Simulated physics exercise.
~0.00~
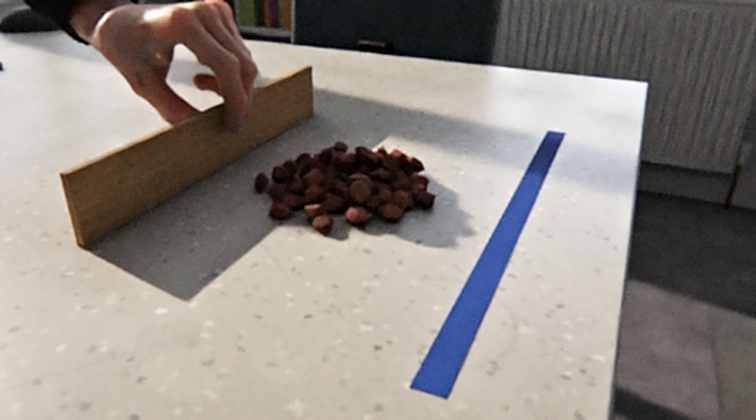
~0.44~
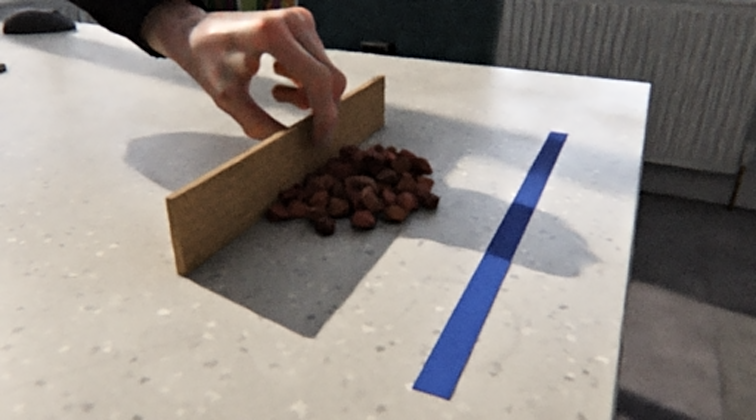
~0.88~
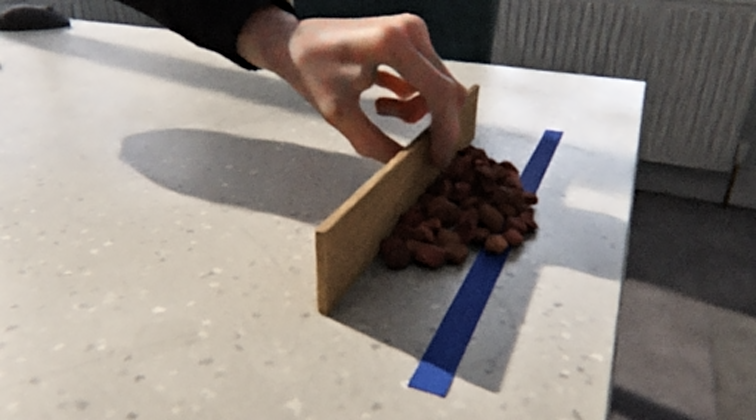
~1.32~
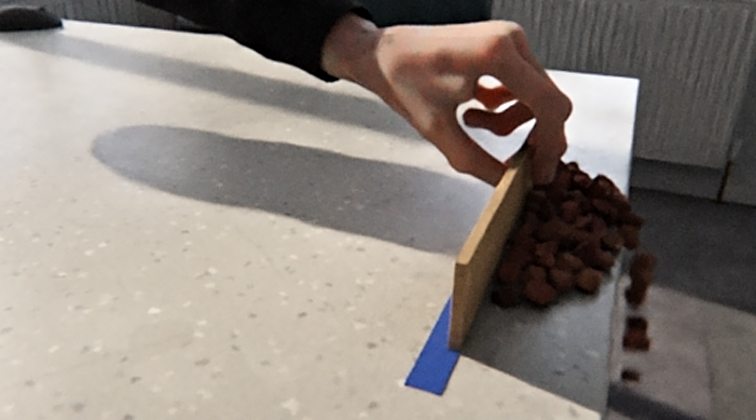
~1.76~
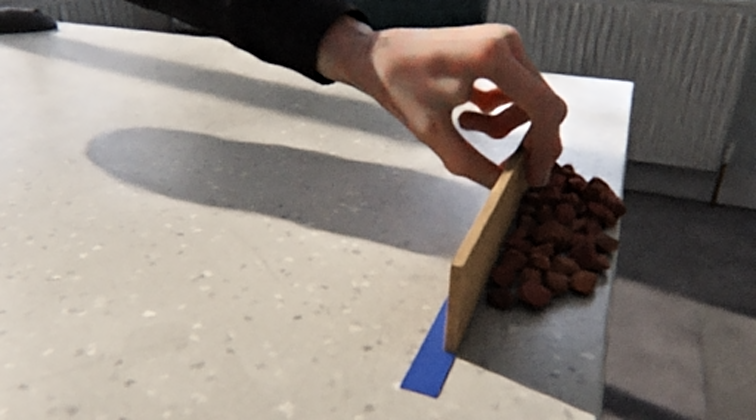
A hand pushing a heap of small brown chunks rightward with an upright card across blue tape, a few dropping off the table edge.
